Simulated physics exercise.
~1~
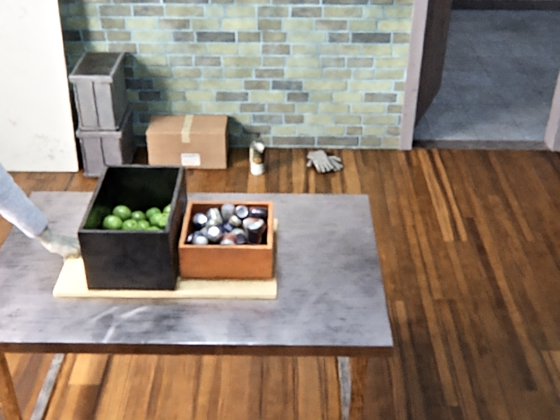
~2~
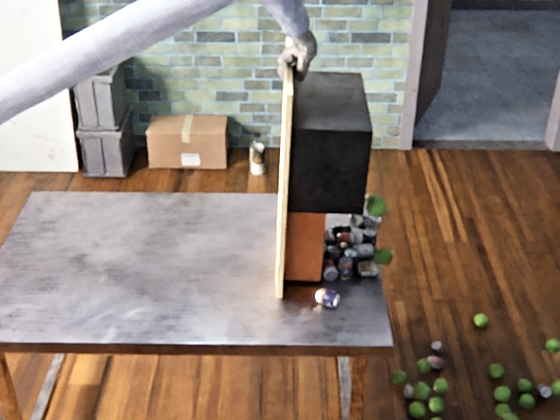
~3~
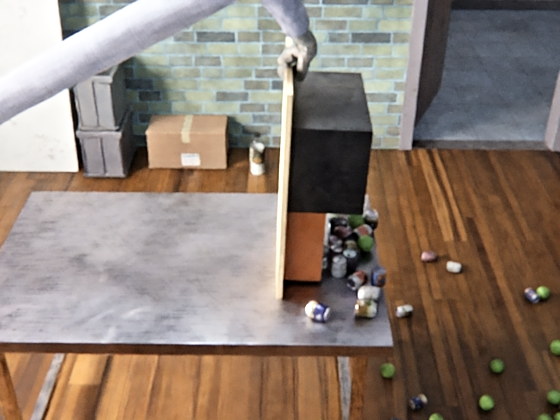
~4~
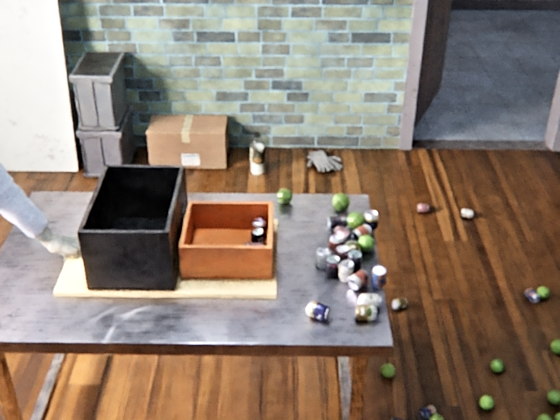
On a table, a gloved hand tips two boxes rightward, spilling apples and cans, then lowers them.
